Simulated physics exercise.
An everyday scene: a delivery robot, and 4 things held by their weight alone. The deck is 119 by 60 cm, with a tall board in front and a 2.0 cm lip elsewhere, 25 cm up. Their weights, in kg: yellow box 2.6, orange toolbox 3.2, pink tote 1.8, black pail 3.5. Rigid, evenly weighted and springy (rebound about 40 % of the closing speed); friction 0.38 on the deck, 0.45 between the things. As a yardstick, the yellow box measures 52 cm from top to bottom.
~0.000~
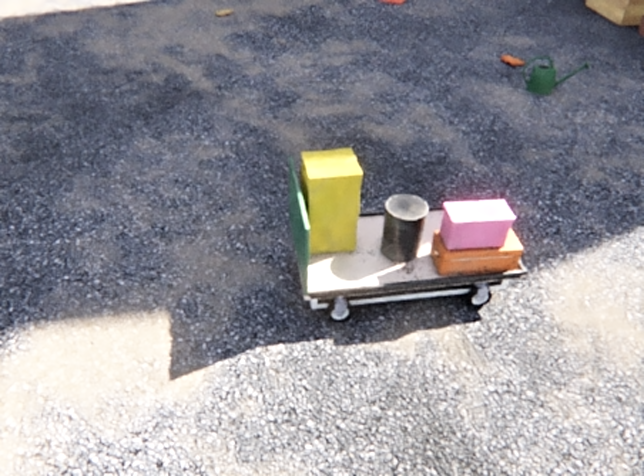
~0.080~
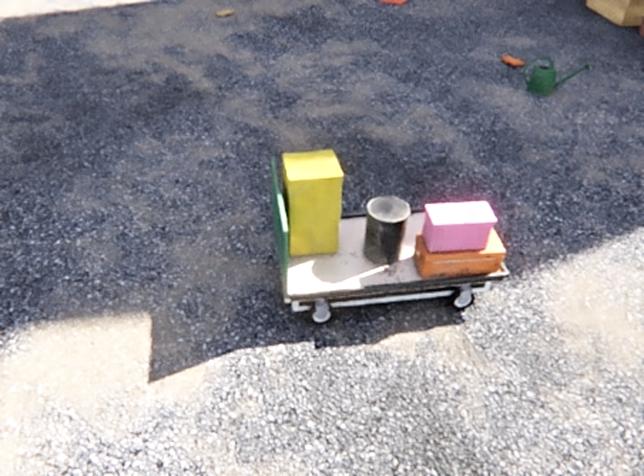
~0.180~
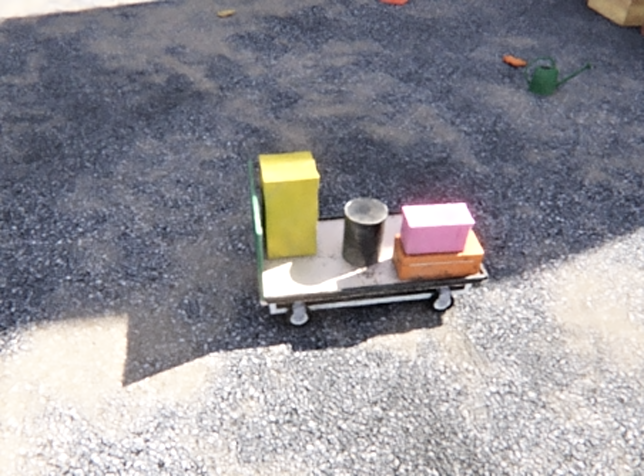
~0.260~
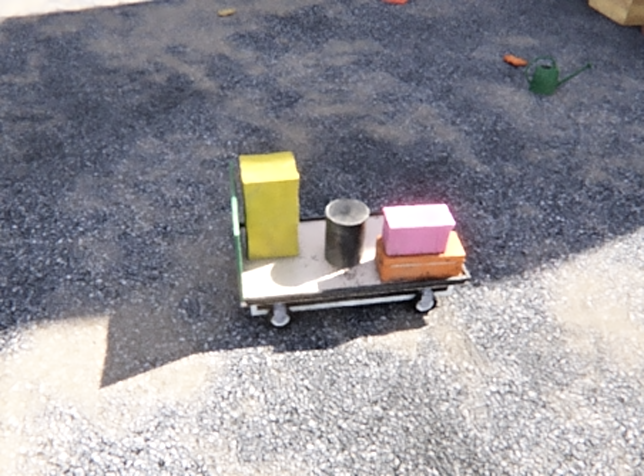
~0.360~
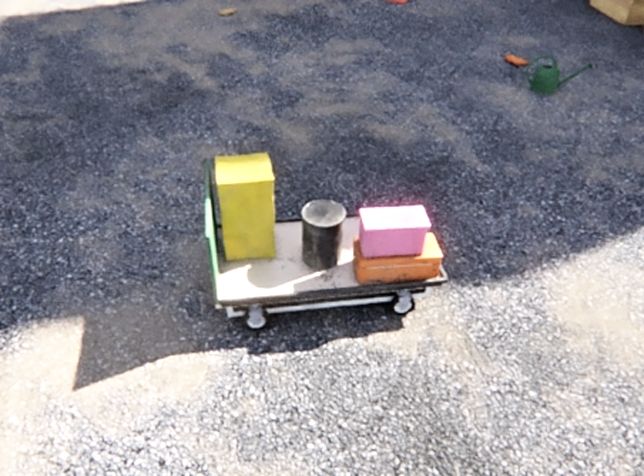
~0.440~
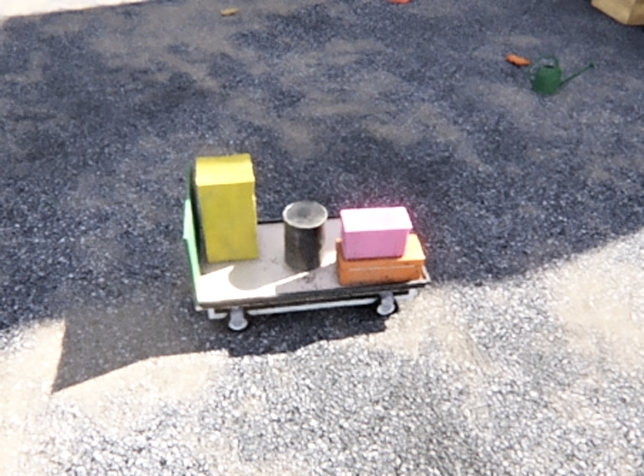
A small flat cart with a green board at its left end rolls steadily leftward across dark, shaded gravel, seen from above by a still camera. On its pale deck stand a tall yellow box at left, a black pail in the middle and a pink tote on an orange toolbox at right, while a green watering can sits at upper right. The load rides along without shifting.
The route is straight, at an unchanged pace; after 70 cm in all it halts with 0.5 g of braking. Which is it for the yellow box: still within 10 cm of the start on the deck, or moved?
The yellow box stays put.
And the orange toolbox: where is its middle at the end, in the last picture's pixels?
At about (313, 266).
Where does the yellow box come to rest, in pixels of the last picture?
Around (164, 214).
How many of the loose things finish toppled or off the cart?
In all, 0.
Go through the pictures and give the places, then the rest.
In the first picture, cart has run 0 cm; yellow box (329, 203); orange toolbox (475, 251).
In the second picture, cart has run 10 cm; black pail (385, 231); orange toolbox (458, 253).
In the third picture, cart has run 23 cm; pink tote (435, 230); black pail (364, 233).
In the fourth picture, cart has run 34 cm; orange toolbox (418, 256); pink tote (416, 231).
In the fifth picture, cart has run 47 cm; black pail (323, 235); orange toolbox (396, 258).
In the sixth picture, cart has run 57 cm; yellow box (228, 210); pink tote (374, 234).
By 0.64 s, cart has run 81 cm.
By 0.74 s, cart has run 86 cm; yellow box 2 cm from its spot near (168, 214); pink tote 2 cm from its spot; black pail 2 cm from its spot.
By 0.84 s, cart has run 87 cm, stopped; yellow box 4 cm from its spot near (164, 214); pink tote 5 cm from its spot; black pail 5 cm from its spot.
When it is over (1.3 s), all 4 within 10 cm of the start. End places, in pixels of the last picture, yellow box near (164, 214).
